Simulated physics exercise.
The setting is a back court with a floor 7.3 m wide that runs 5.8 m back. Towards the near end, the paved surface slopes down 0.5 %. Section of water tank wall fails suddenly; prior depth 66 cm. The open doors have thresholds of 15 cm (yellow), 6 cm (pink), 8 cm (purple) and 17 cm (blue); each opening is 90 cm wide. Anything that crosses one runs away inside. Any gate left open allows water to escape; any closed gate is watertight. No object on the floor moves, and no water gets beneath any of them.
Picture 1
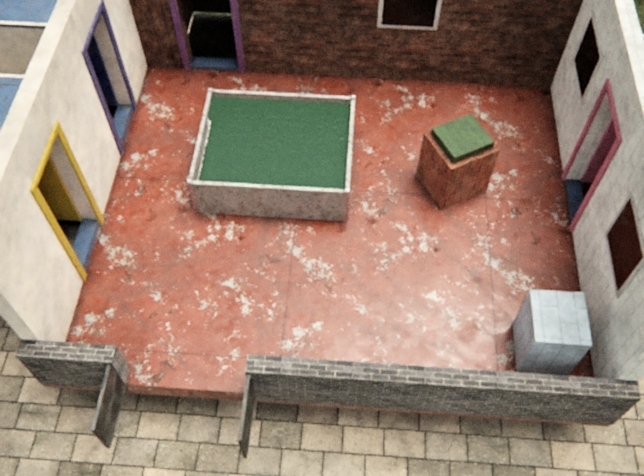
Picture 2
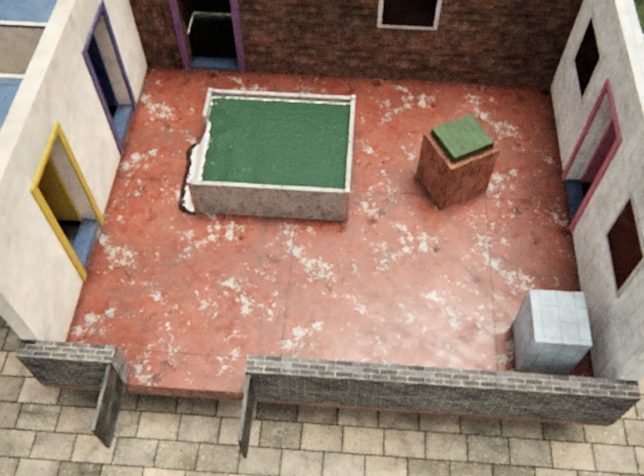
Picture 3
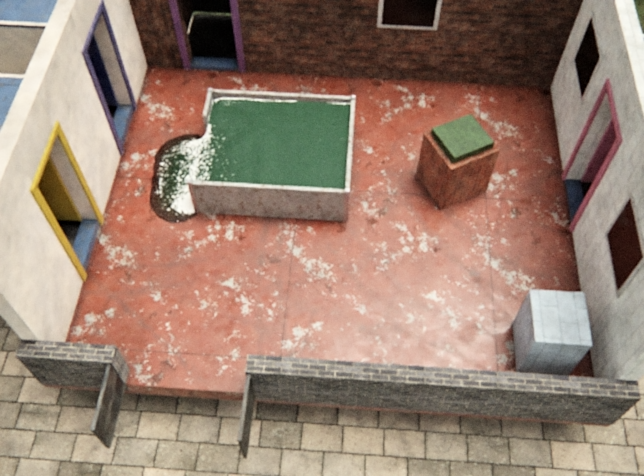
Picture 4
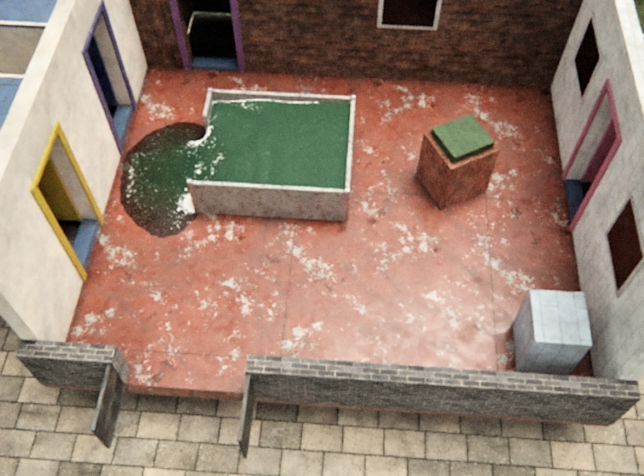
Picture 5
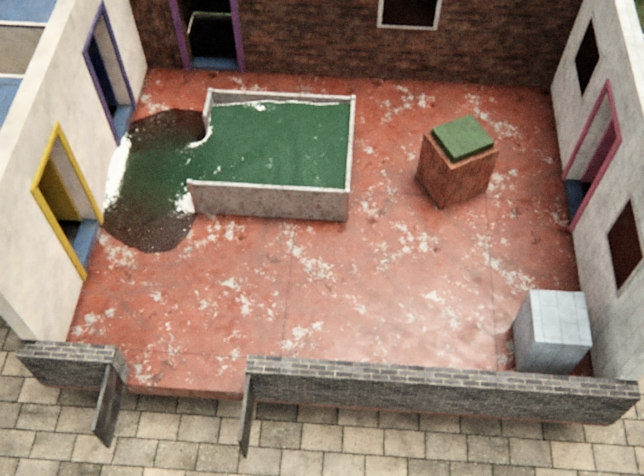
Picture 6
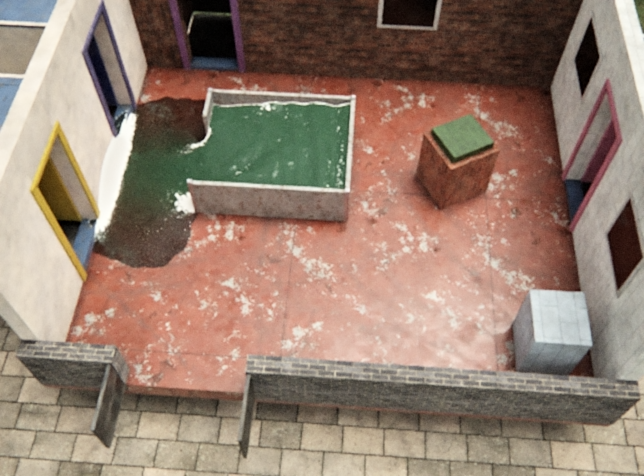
The clip opens on still green water in a pale-walled tank on a red, white-flecked floor. The tank's left side gives way and water pours out through the gap, foaming white at first. A dark sheet spreads leftward until it meets the wall between the purple and yellow doorways.
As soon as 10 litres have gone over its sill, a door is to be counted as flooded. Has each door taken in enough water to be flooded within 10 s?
One by one: Watch the yellow door: It will outstrip the limit; watch the pink door: It will not outstrip the limit; watch the purple door: It will outstrip the limit; watch the blue door: It will outstrip the limit.
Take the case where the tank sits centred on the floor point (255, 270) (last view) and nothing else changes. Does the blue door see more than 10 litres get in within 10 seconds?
Then the blue door stays within it.
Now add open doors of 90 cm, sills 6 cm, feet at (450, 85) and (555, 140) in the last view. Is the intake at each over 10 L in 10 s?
In the order given, lower then higher.
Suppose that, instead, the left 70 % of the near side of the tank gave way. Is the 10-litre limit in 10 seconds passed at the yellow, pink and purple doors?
Door yellow stays within, door pink stays within, door purple stays within.
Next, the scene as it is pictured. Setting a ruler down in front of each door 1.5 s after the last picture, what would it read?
Measured in centimetres, the yellow door gives 23, the pink door 0, the purple door 13 and the blue door 27.
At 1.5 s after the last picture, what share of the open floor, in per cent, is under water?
25 %.
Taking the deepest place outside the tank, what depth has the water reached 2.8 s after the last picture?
Peak depth: Approx. 29 cm.
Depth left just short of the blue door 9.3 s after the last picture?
Depth: Approx. 6.0 cm.
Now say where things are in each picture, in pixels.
Still water, 66 cm deep, in the water tank at (275, 141), in the first picture.
Water pours out at (204, 167) and has run 0.7 m, to a hidden place; typically 9 cm deep outside, 66 cm at the water tank's back, in the second picture.
The front is at (167, 147), 1.0 m from the gap at (204, 169); 1.1 m2 of floor is under water; 66 cm left at the back of the water tank, in the third picture.
Water pours out at (204, 170) and has run 1.4 m, to (133, 153); typically 9 cm deep outside, 66 cm at the water tank's back, in the fourth picture.
The front is at (130, 128), 1.8 m from the gap at (204, 170); 3.3 m2 of floor is under water; 66 cm left at the back of the water tank, in the fifth picture.
The front is at (95, 246), 2.1 m from the gap at (204, 170); 3.9 m2 of floor is under water; 61 cm left at the back of the water tank, in the sixth picture.
Then, 0.7 s after the last picture water covers 15 % of the floor and is deepest (45 cm) near (113, 186); yellow door 23 cm at the sill, 2 L in, pink door not reached, purple door not reached, blue door 28 cm at the sill, 18 L in.
Then, 1.5 s after the last picture water covers 25 % of the floor and is deepest (40 cm) near (113, 186); yellow door 23 cm at the sill, 24 L in, pink door not reached, purple door 13 cm at the sill, 0 L in, blue door 27 cm at the sill, 56 L in.
Then, 2.8 s after the last picture water covers 40 % of the floor and is deepest (29 cm) near (67, 339); yellow door 16 cm at the sill, 43 L in, pink door not reached, purple door 15 cm at the sill, 29 L in, blue door 18 cm at the sill, 88 L in.
Then, 5.3 s after the last picture water covers 75 % of the floor and is deepest (16 cm) near (60, 363); yellow door 10 cm at the sill, 45 L in, pink door not reached, purple door 11 cm at the sill, 63 L in, blue door 11 cm at the sill, 91 L in.
Then, 9.3 s after the last picture water covers 95 % of the floor and is deepest (10 cm) near (539, 323); yellow door 6 cm at the sill, 45 L in, pink door 7 cm at the sill, 1 L in, purple door 5 cm at the sill, 70 L in, blue door 6 cm at the sill, 91 L in.
